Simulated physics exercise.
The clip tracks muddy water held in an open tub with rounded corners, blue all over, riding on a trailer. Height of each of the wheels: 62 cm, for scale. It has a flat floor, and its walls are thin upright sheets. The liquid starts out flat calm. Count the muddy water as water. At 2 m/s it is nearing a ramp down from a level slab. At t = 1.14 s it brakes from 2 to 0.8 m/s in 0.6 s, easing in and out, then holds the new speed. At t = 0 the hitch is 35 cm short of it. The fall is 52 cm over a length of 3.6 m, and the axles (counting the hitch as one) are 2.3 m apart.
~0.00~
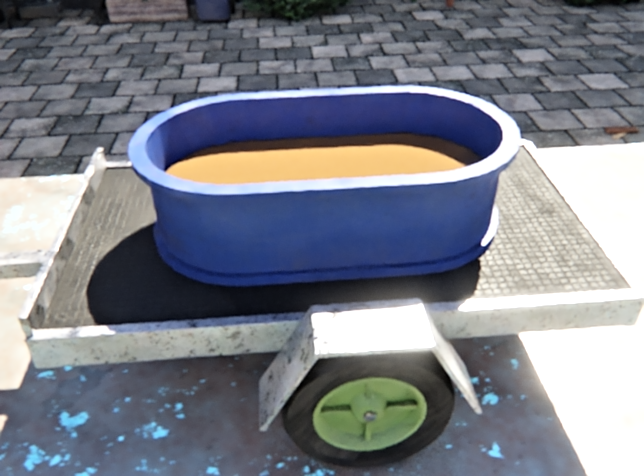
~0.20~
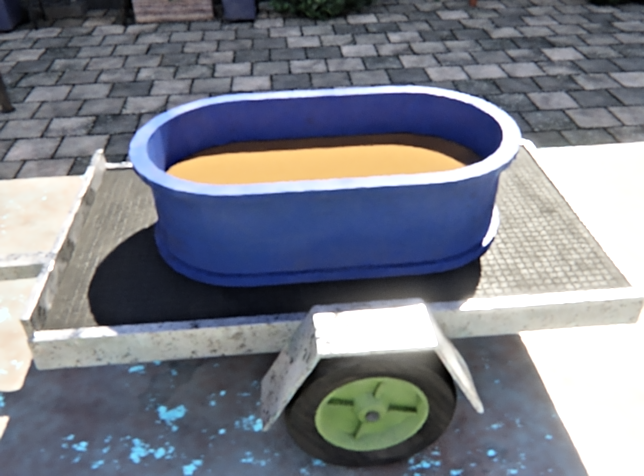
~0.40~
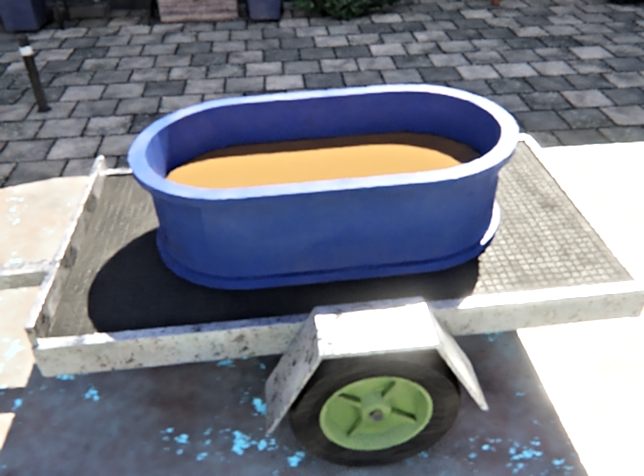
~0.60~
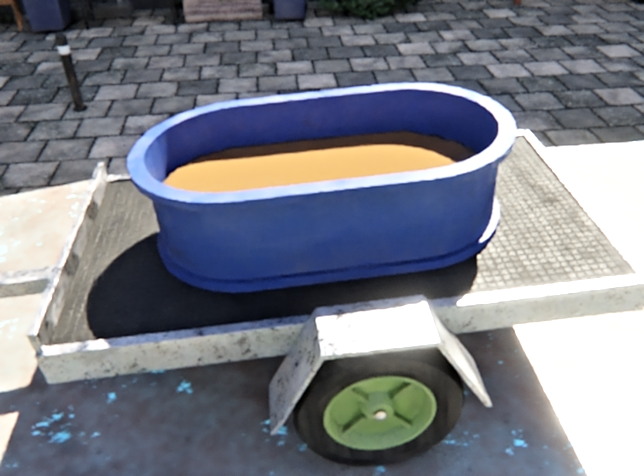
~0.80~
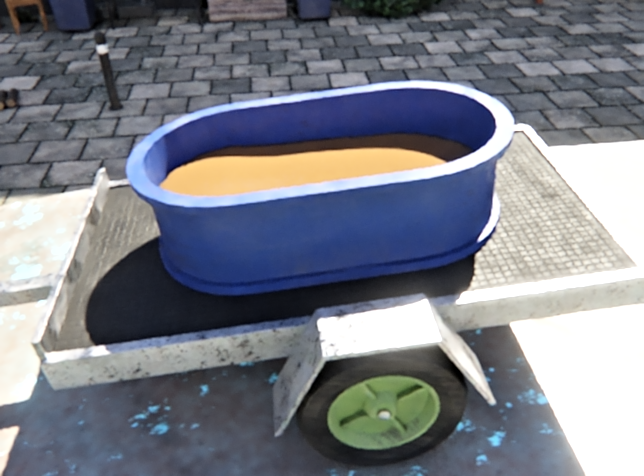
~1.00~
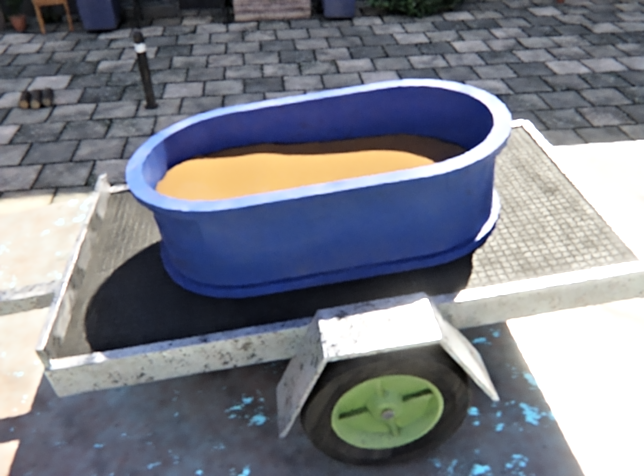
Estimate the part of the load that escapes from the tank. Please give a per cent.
Roughly 7 per cent escapes.
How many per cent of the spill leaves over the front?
Roughly 100 in a hundred.
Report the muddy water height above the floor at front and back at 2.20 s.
I'd say some 36 centimetres in front and some 0 centimetres behind.
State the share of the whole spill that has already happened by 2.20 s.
About 70 percent at that moment.
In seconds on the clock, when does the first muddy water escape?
I'd say close to 1.9 seconds.
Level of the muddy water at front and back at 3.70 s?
Front 36 cm, back 8 cm.
Then, 2.20 s in, it stands 0 cm high behind and 35 cm in front; 5 per cent has gone over the front.
Then, 3.70 s in, it stands 8 cm high behind and 36 cm in front; 6 per cent has gone over the front.
Then, 5.50 s in, it stands 14 cm high behind and 18 cm in front; 7 per cent has gone over the front.
Then, 7.99 s in, 7 per cent has gone over the front, 11 of 167 litres.
